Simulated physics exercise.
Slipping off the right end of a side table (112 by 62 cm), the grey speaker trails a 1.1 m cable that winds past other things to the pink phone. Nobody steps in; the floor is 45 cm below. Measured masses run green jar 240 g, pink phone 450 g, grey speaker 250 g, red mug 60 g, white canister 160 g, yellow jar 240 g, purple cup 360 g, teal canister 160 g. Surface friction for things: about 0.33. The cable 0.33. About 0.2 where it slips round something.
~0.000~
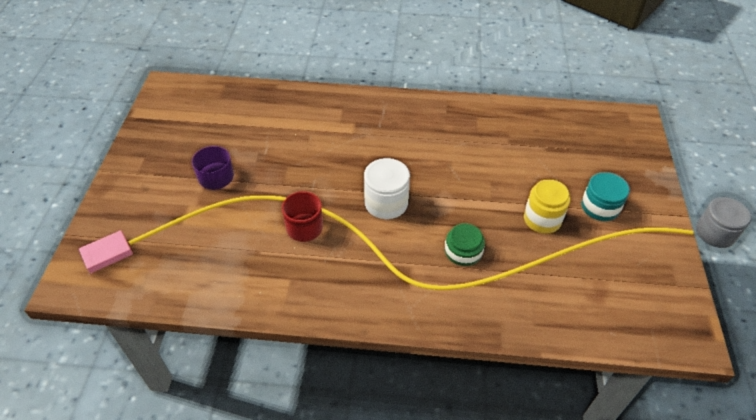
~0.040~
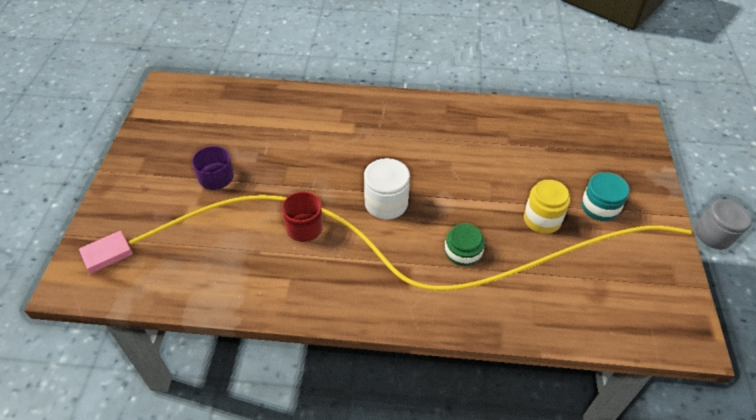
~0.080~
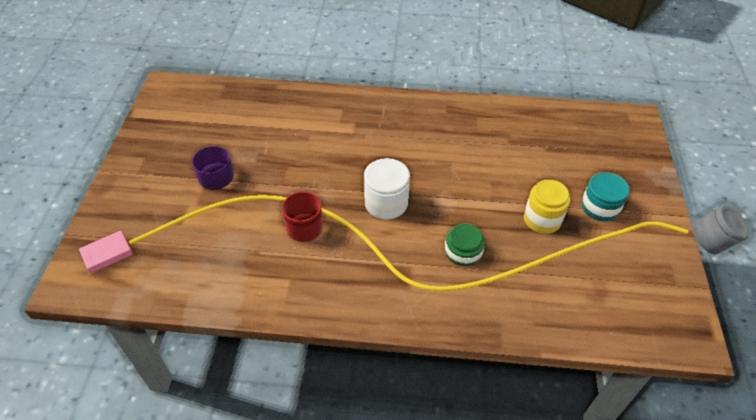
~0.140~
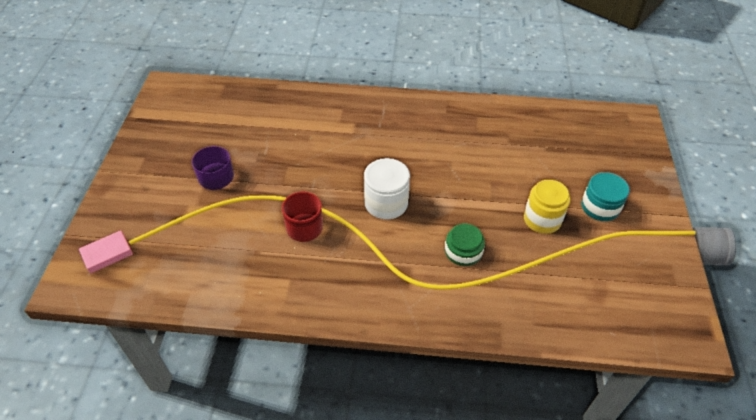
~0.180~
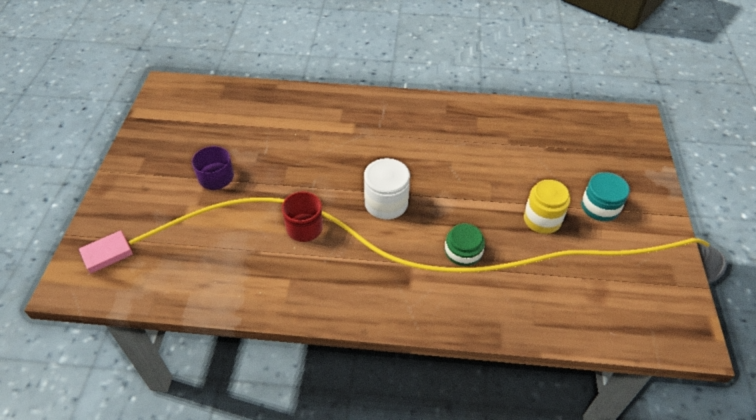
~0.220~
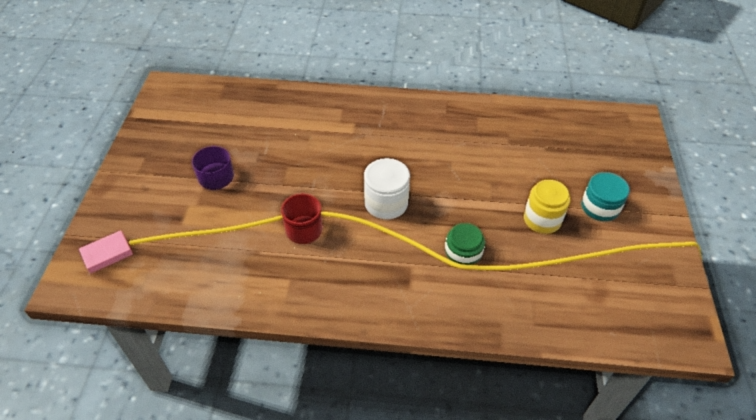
In the video, a grey cylindrical object tips over the right edge of a wooden table and drops out of view, drawing a yellow cable straighter among several jars and cups, while the red mug shifts very slightly.
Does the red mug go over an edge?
It will go over.
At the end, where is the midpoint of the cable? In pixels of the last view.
Midpoint of length, last view: Approx. (481, 259).
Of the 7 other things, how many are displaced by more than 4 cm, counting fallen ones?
It adds up to 2.
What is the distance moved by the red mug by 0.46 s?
Lab note: Red mug, near 30 cm.
By 0.5 s, the cable's tail end at (151, 252); red mug 29 cm off its start, grey speaker over the edge, pink phone 3 cm off its start.
By 0.7 s, the cable's tail end at (156, 253); red mug over the edge, grey speaker over the edge, pink phone 4 cm off its start.
By 1.0 s, the cable's tail end at (156, 253); red mug over the edge, pink phone 4 cm off its start at (130, 250), grey speaker over the edge.
By 1.2 s, the cable's tail end at (156, 253); red mug over the edge, grey speaker over the edge, pink phone 4 cm off its start.
By 2.4 s, the cable's tail end at (156, 253); red mug over the edge, grey speaker over the edge, pink phone 4 cm off its start at (130, 250), green jar 2 cm off its start at (469, 228).
